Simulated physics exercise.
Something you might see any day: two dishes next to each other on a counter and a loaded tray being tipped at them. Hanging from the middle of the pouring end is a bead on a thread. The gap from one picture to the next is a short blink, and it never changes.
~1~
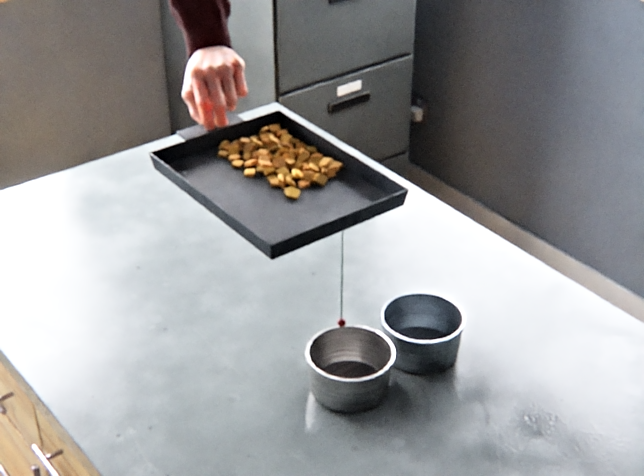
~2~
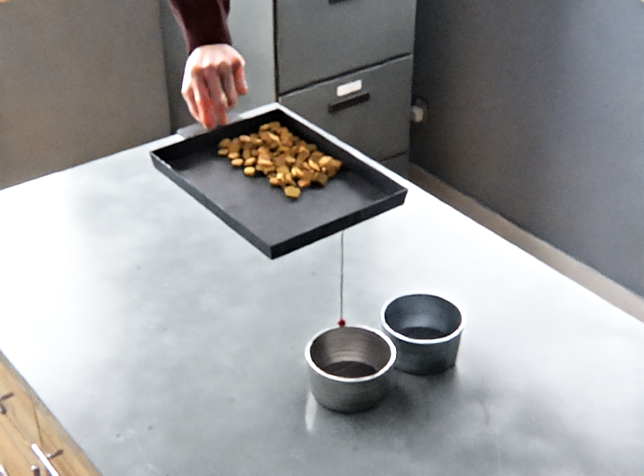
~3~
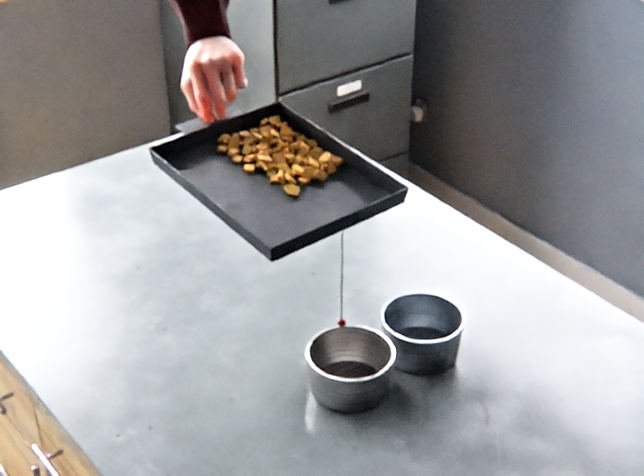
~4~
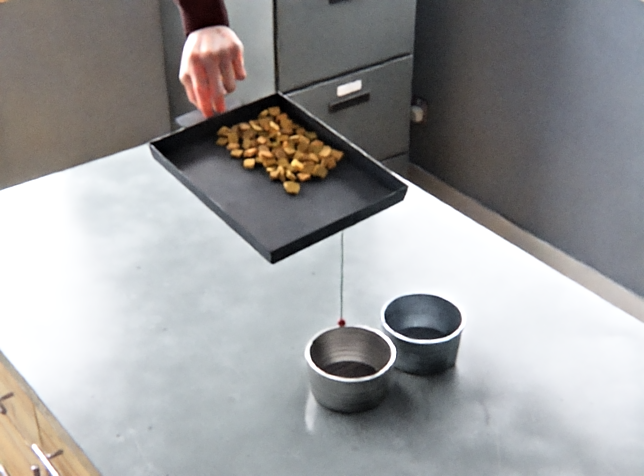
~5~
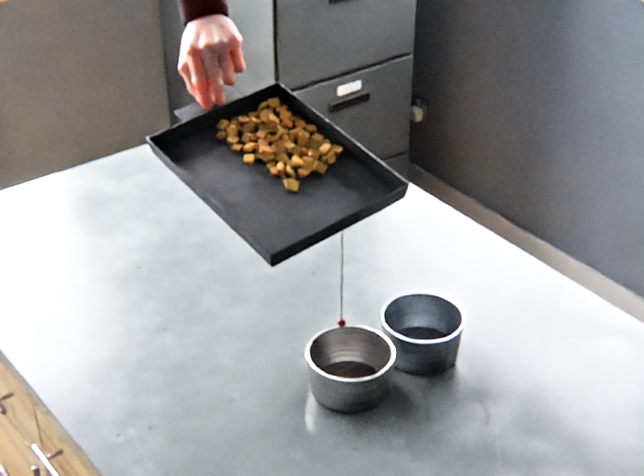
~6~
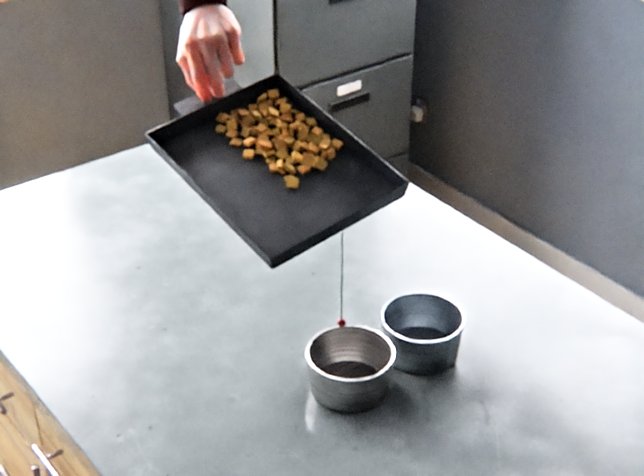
A grey-topped table in a room with grey drawers and walls is seen from above at an angle. A hand in a dark maroon sleeve holds a black tray of golden-brown cereal squares, a small red bead hanging on a thread beneath its near end, above two metal dishes. The hand slowly raises the tray's far end, the near edge dipping slightly left, while the camera and dishes stay still.
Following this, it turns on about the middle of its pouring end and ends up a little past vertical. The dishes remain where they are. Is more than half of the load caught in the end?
No.
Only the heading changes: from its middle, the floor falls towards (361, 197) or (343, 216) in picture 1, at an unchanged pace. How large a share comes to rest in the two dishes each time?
About 50 %, then 80 %.
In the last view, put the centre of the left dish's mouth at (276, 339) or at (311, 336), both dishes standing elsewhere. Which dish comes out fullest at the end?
The left-hand one the first time, the left-hand one the second.
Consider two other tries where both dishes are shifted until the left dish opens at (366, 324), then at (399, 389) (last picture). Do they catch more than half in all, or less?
The first try: Not half. The second: Under half.
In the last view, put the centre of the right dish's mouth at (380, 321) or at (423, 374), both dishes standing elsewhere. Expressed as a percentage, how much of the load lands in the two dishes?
Roughly 70% first, roughly 0% second.
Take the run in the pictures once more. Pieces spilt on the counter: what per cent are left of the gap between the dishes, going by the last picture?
100 per cent, roughly.
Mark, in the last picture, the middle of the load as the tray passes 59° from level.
(275, 254).
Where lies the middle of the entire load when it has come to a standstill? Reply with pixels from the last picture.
The centre ends up roughly at (283, 392).
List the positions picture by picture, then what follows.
Corners of the pouring end at (271, 243) and (405, 189), level; middle of the load at (281, 161), cereal squares; left dish at (377, 389); right dish at (449, 351); bead on its thread at (342, 322), in the first picture.
Corners of the pouring end at (271, 243) and (405, 188), level; middle of the load at (281, 160), in the second picture.
Corners of the pouring end at (271, 246) and (405, 187), tipped barely, lowest at the left corner; middle of the load at (281, 156), in the third picture.
Corners of the pouring end at (271, 249) and (405, 185), tipped a little, lowest at the left corner; middle of the load at (280, 150), in the fourth picture.
Corners of the pouring end at (271, 252) and (405, 183), tipped a little, lowest at the left corner; middle of the load at (280, 144), in the fifth picture.
Corners of the pouring end at (272, 255) and (405, 182), tipped a little, lowest at the left corner; middle of the load at (280, 138); left dish at (377, 389); right dish at (449, 351), in the sixth picture.
Soon after the last picture, tray tipped steeply; most on the tray; a small part in the air.
A little later, tray tipped right over; about two thirds on the tray; about a quarter outside both; a small part in the air.
Later still, tray tipped past a quarter turn; a stray few in the left dish; nearly all outside both.
At rest, tray tipped past a quarter turn; a stray few in the left dish; none in the right dish; nearly all outside both.
